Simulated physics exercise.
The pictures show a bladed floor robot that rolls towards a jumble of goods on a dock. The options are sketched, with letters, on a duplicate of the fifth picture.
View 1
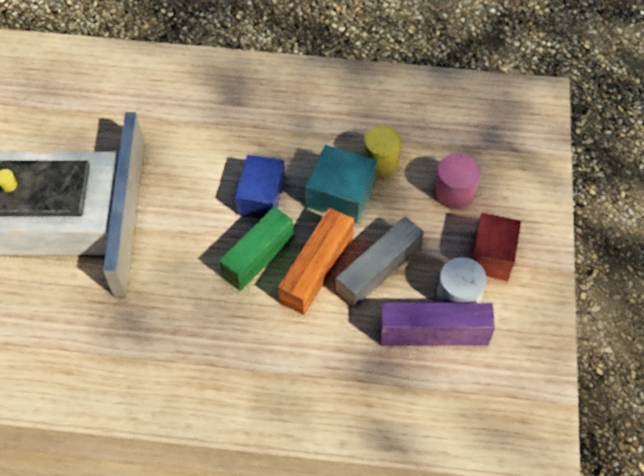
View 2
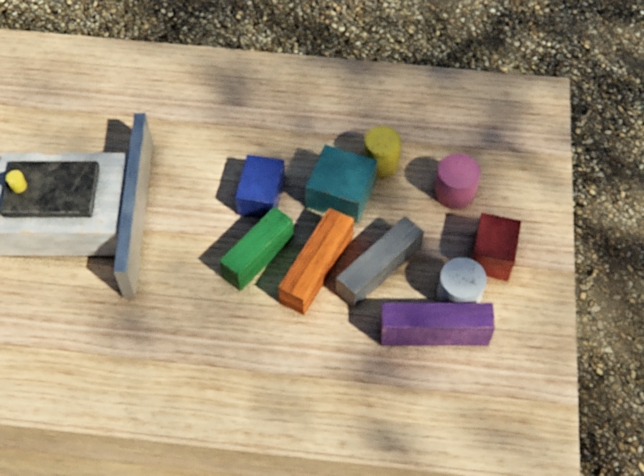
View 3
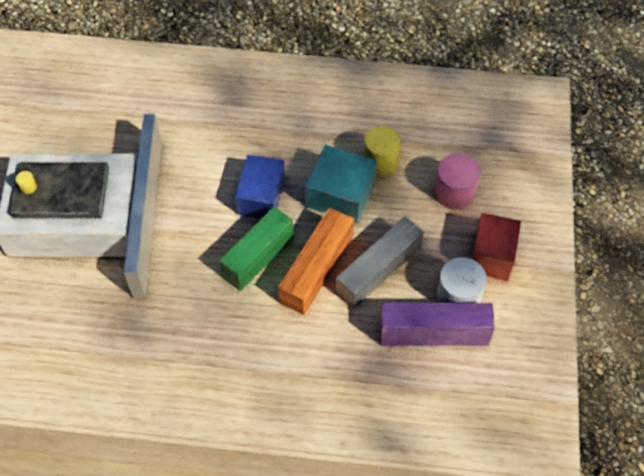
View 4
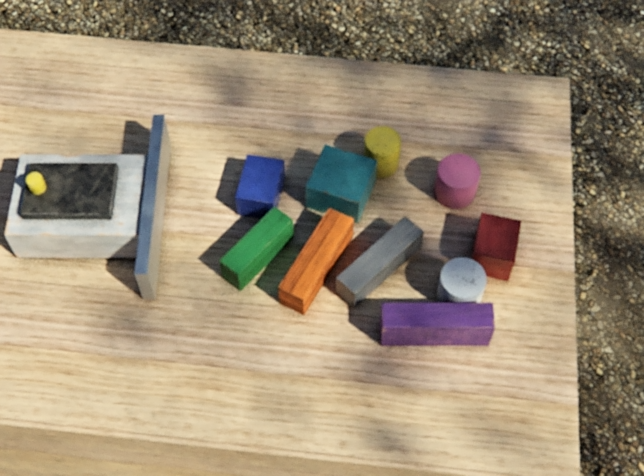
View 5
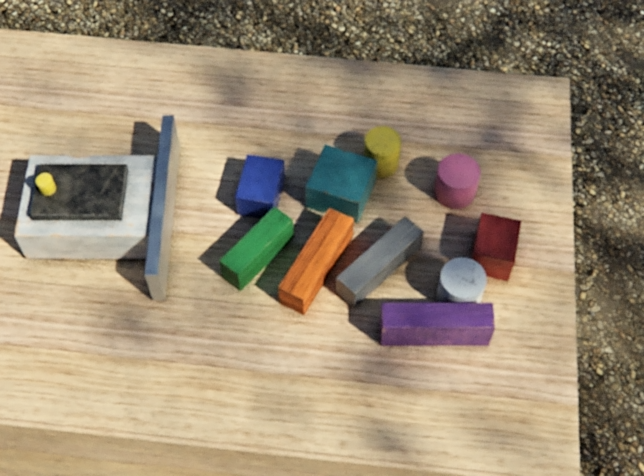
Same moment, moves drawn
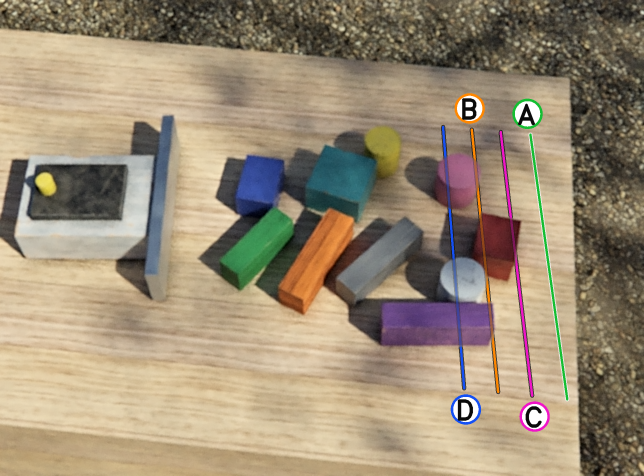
On a wooden dock, a bladed robot rolls slowly right towards a jumble of colourful blocks.
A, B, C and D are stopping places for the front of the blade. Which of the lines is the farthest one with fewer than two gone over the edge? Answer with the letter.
D is the last line within the limit.
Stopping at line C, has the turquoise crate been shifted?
By then, yes.
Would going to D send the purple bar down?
No.
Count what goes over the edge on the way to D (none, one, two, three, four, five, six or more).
In all, none.
On the marked copy, A at (547, 256); B at (484, 250); C at (515, 253); D at (453, 247).
Following D. Soon after the start, robot (191, 201); turquoise crate (346, 183); blue crate (293, 189).
Later, robot (296, 211); pink canister (487, 182); white canister (479, 288).
In the end, robot (379, 219); pink canister (566, 184); white canister (563, 291); none fallen.
As for the rest, A drops six; B drops three; C drops five.
